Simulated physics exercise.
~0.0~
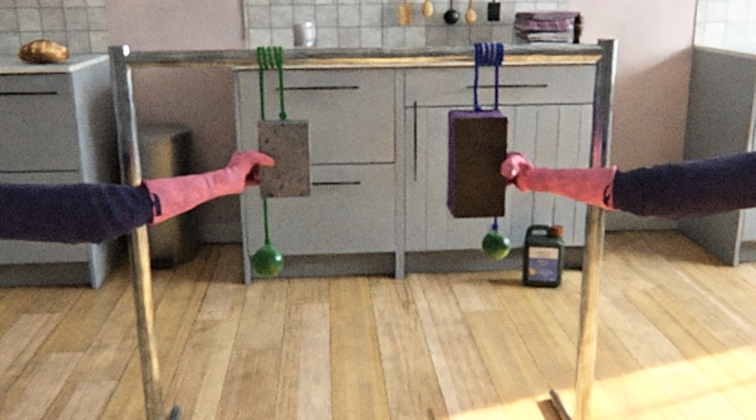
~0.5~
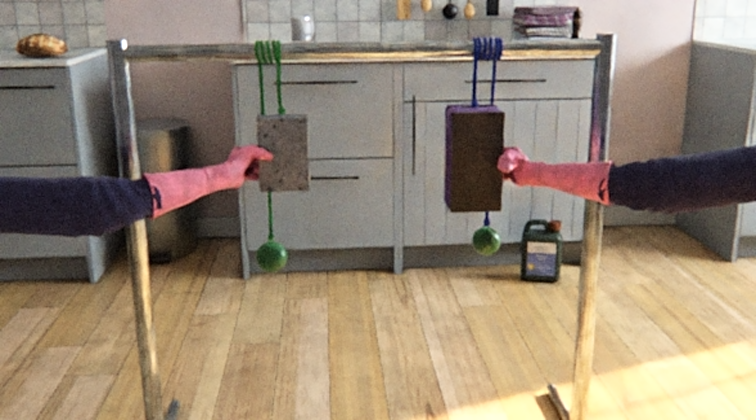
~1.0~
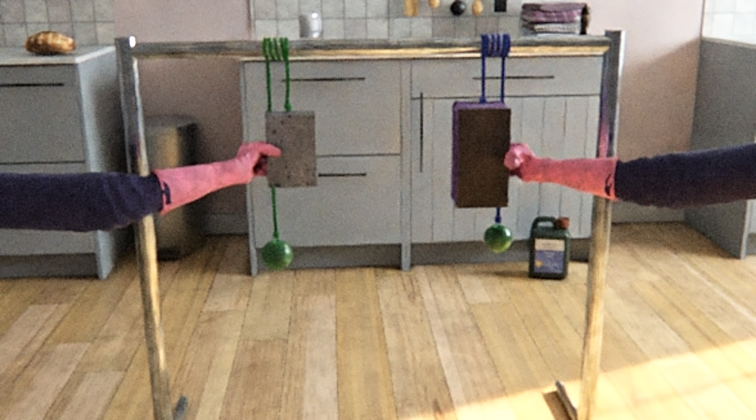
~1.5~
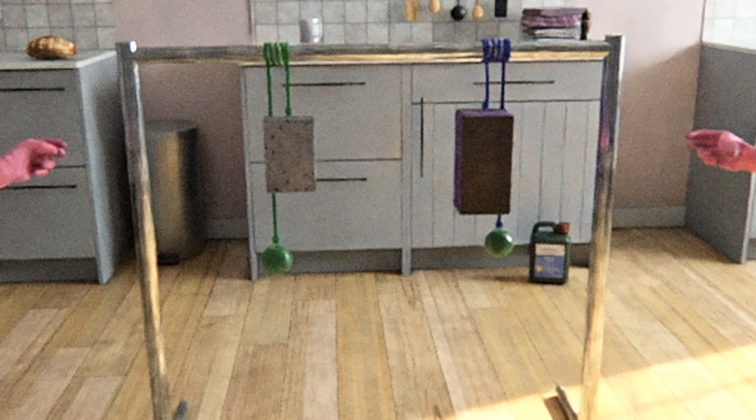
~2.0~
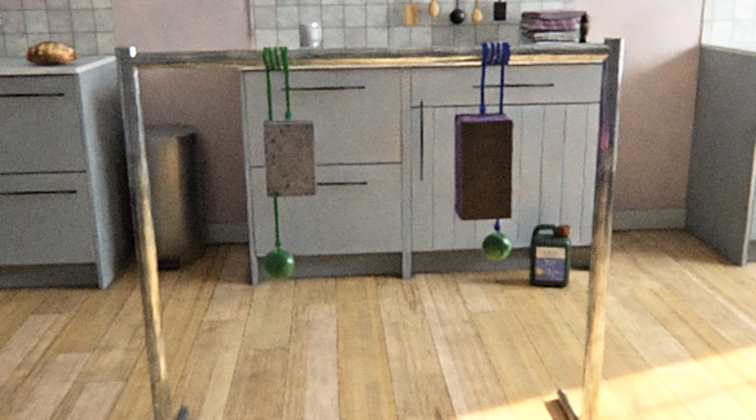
In a kitchen, two gloved hands release a paver and purple case, which stay hanging.
